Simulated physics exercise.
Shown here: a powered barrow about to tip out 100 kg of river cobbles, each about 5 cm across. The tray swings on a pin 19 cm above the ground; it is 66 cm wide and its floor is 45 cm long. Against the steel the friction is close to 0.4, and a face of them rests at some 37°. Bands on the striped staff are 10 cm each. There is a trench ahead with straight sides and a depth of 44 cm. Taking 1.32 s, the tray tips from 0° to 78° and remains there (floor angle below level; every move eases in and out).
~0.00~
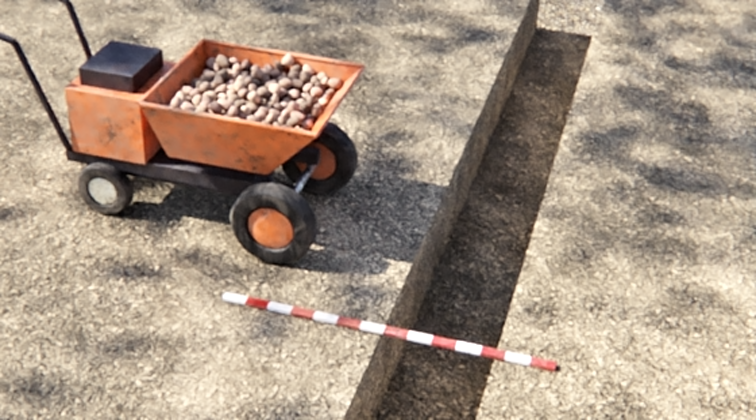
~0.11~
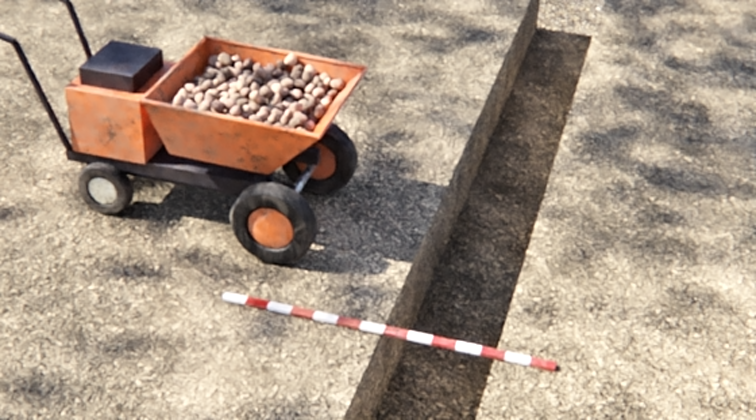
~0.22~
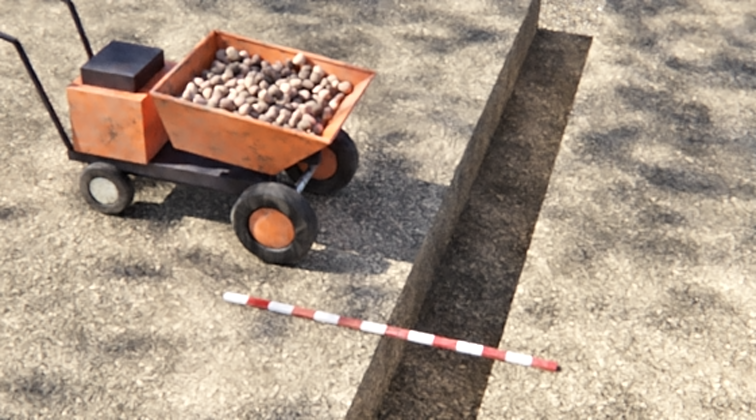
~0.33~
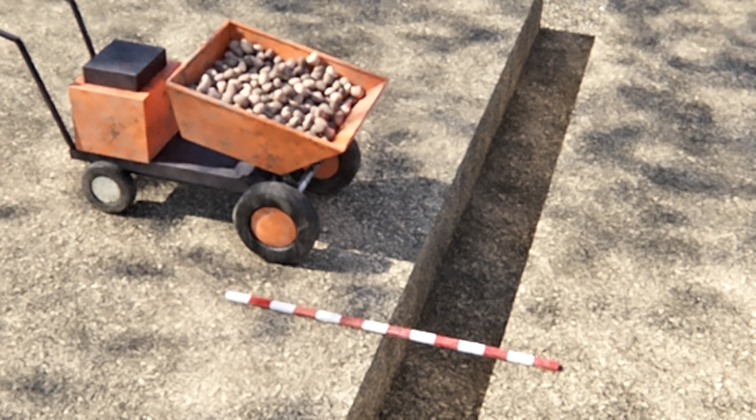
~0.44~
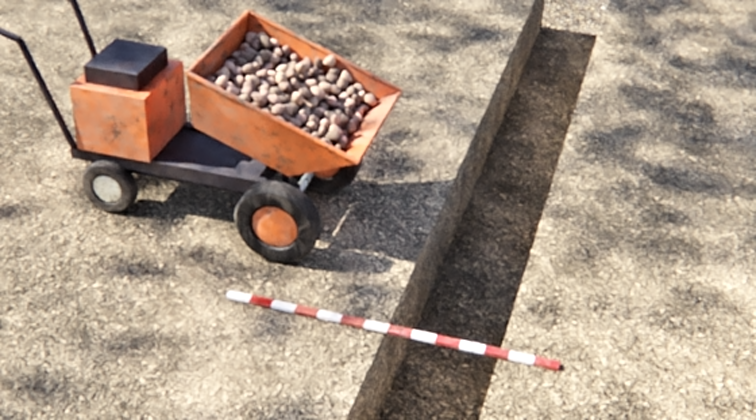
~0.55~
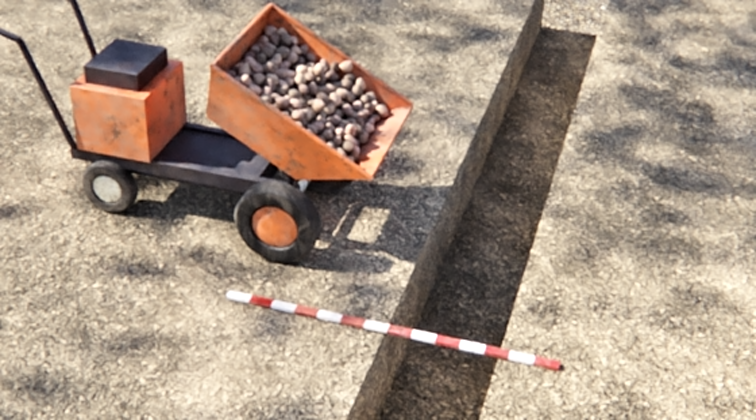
The footage shows an orange powered barrow loaded with rounded stones standing left of a straight trench, near a red-and-white striped staff. Its tray tilts steadily forward to the right, the rear rising while the stones shift toward the lowered lip.
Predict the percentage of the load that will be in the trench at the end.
Predicted: Roughly 100 %.
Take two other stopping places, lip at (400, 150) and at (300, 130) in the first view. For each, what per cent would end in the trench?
That gives roughly 70 per cent and roughly 80 per cent.
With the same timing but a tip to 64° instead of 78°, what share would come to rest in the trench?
Roughly 100%.
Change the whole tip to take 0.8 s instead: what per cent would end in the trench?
In that case, around 100%.
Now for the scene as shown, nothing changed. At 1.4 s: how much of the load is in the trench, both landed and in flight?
Roughly 70% by that time.
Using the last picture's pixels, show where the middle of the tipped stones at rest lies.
The stones end up centred near (475, 323).
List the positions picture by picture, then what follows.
The tray is at 0°, its lip at (317, 135); the top of the load is at (262, 75), in the first frame.
The tray is at 2°, its lip at (320, 137); the top of the load is at (265, 74); the stones move at 0.2 m/s on average, in the second frame.
Lip at (330, 142), floor tilted 6°, highest stones at (260, 68); the stones move at 0.4 m/s on average, in the third frame.
Lip at (344, 150), floor tilted 12°, highest stones at (249, 59); the stones move at 0.5 m/s on average, in the fourth frame.
The tray is at 20°, its lip at (358, 162); the top of the load is at (256, 48); the stones move at 0.6 m/s on average, in the fifth frame.
Lip at (371, 178), floor tilted 29°, highest stones at (270, 43); the stones move at 0.7 m/s on average, in the sixth frame.
After 1.0 s the floor is at 66°; 99 % in the tray, 1 % in the trench; the foremost stones are at (424, 231).
After 1.4 s the floor is at 78°; 31 % in the tray, 1 % short of the trench, 68 % in the trench; the foremost stones are at (509, 344).
After 1.8 s the floor is at 78°; 3 % in the tray, 1 % short of the trench, 96 % in the trench; the foremost stones are at (512, 333).
After 3.7 s the floor is at 78°; 0 % in the tray, 100 % in the trench; the foremost stones are at (510, 335).
